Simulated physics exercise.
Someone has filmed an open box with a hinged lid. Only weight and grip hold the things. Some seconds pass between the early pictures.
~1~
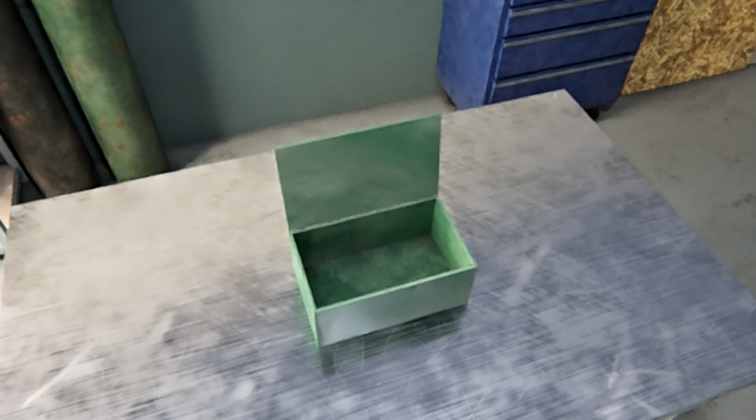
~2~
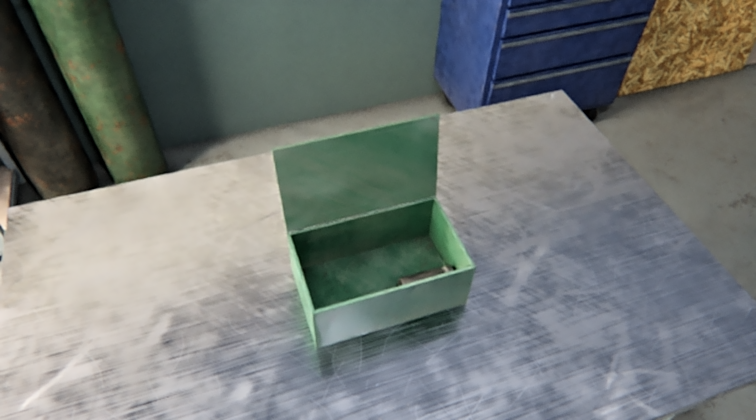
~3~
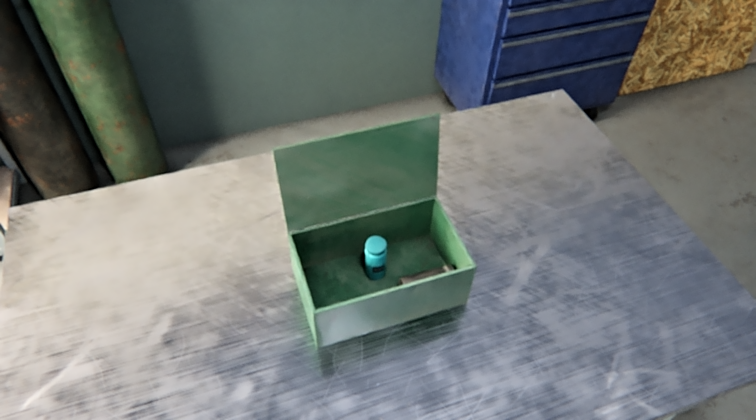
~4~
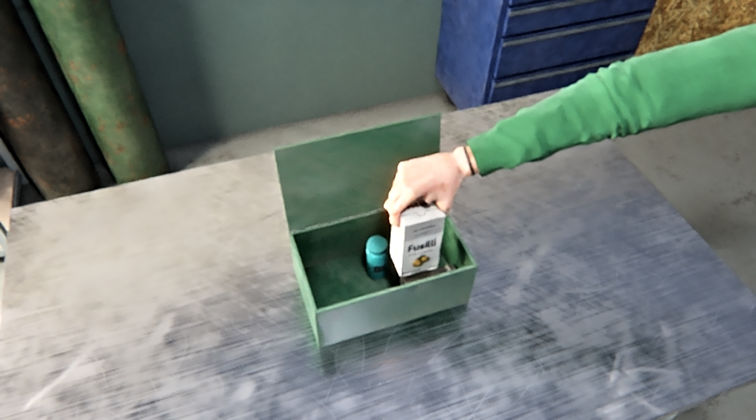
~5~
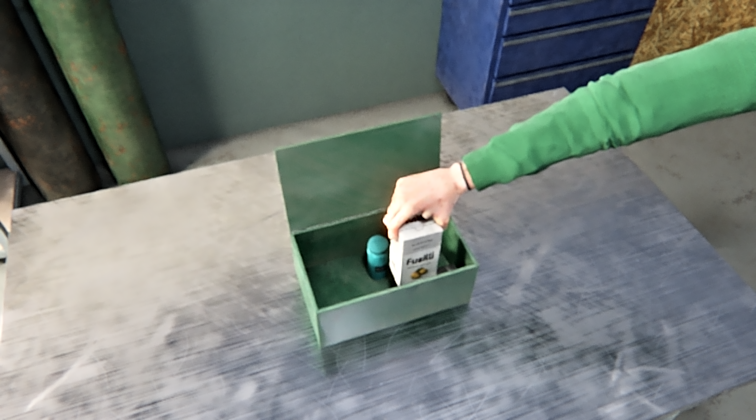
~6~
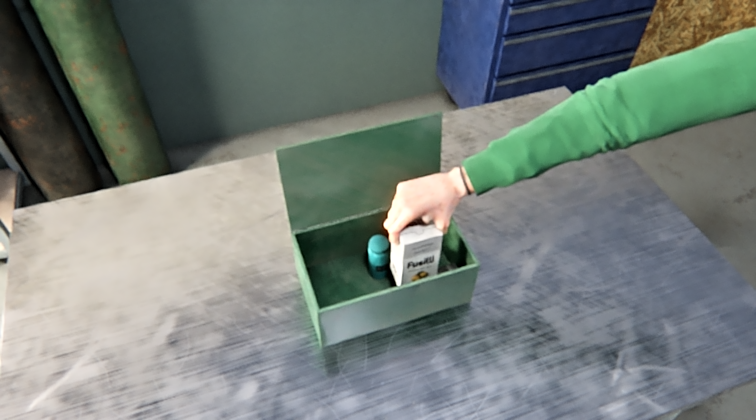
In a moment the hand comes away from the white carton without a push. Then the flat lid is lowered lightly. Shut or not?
It will not close.
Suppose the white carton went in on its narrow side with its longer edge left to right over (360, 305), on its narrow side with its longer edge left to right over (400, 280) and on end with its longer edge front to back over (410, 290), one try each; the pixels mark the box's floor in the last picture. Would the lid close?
First, it closes; second, it closes; third, it will not close.
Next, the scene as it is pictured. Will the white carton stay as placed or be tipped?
It ends up tilted.
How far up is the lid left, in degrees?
About 45°.
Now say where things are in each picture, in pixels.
In the first frame, the last thing is not in view yet.
In the second frame, the last thing is not in view yet.
In the third frame, the last thing is not in view yet.
In the fourth frame, coming down; white carton (416, 236).
In the fifth frame, coming down; white carton (414, 249).
In the sixth frame, put in, still held; white carton (415, 253).
Then, 0.40 s past the last view, white carton rocked 52° from its first pose near (412, 242); black shaker displaced a little.
Then, 1.10 s past the last view, lid starting down; white carton rocked 47° from its first pose near (413, 243).
Then, 1.50 s past the last view, lid 63° above the rim; white carton rocked 47° from its first pose near (412, 243); black shaker displaced a little.
Then, 1.70 s past the last view, lid 48° above the rim; white carton rocked 47° from its first pose near (412, 243); black shaker displaced a little.
Finally, lid 47° above the rim; down or leaning hard in the box, white carton; the other 2 still in place. Final places as the last picture's camera would see them, white carton near (412, 244).
